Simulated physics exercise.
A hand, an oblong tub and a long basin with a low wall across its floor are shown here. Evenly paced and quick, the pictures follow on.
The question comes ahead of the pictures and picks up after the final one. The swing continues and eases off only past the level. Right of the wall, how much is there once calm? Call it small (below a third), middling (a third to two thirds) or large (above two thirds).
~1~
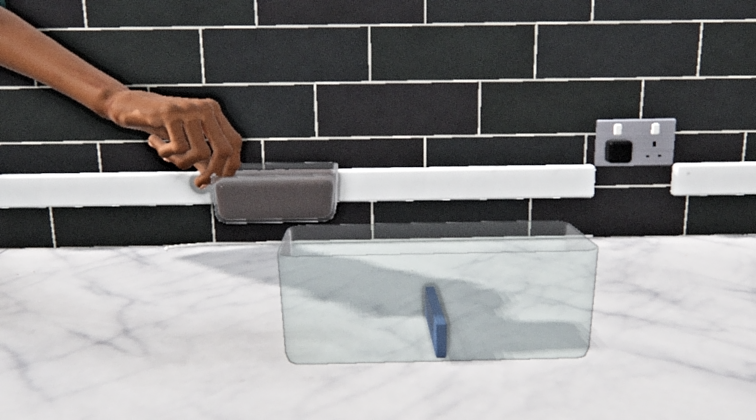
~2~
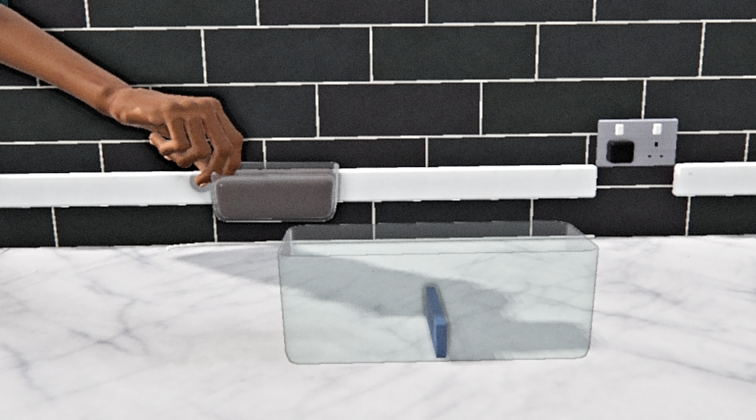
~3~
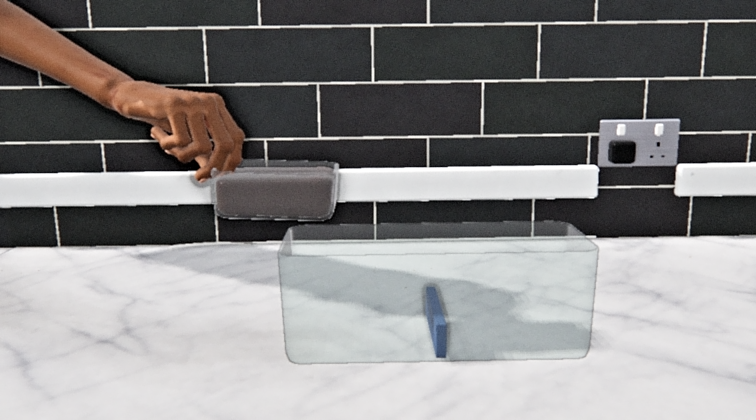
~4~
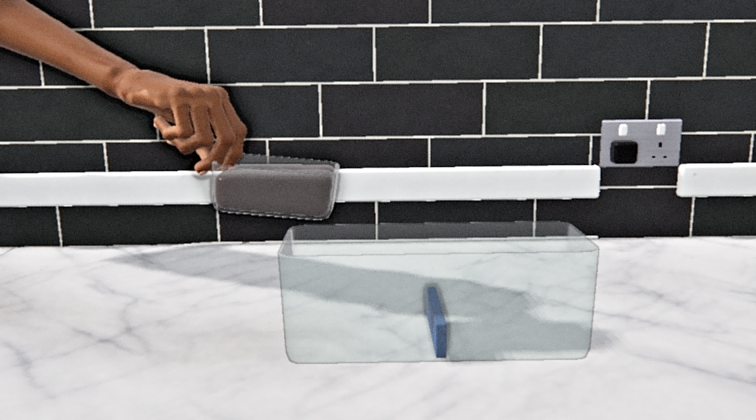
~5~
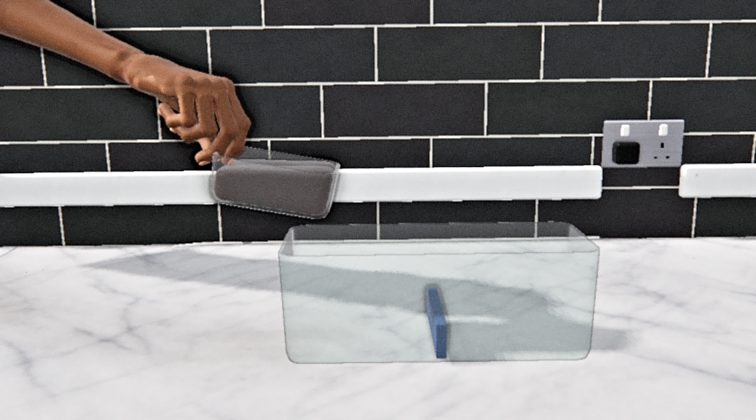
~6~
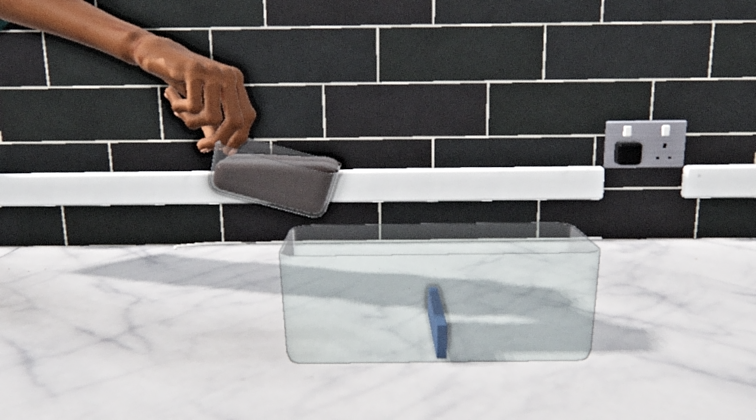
Small.
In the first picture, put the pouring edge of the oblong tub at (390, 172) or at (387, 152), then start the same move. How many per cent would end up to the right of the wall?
Estimate, in order: 85 and 90 per cent.
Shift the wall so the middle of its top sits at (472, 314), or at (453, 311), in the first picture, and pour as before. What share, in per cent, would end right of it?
Estimated: 15 % first, 15 % second.
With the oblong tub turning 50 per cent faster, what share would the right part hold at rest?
Close to 40 in a hundred.
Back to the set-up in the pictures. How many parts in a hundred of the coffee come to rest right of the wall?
Share approx. 20 per cent.
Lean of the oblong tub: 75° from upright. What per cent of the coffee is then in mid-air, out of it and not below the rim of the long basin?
It comes to around 35 per cent.
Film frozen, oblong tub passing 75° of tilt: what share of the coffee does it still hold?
20 %.
A moment on, the oblong tub is tipped on its side and 20 per cent is still to pour, 44 is left of the wall and 1 right of it.
Next, the oblong tub is tipped right over and 1 per cent is still to pour, 78 is left of the wall and 16 right of it.
Then the oblong tub is tipped right over and 0 per cent is still to pour, 80 is left of the wall and 19 right of it.
Later the oblong tub is tipped right over and 0 per cent is still to pour, 80 is left of the wall and 19 right of it.
Finally, 80 per cent lies left of the wall, 19 right of it and 0 outside.
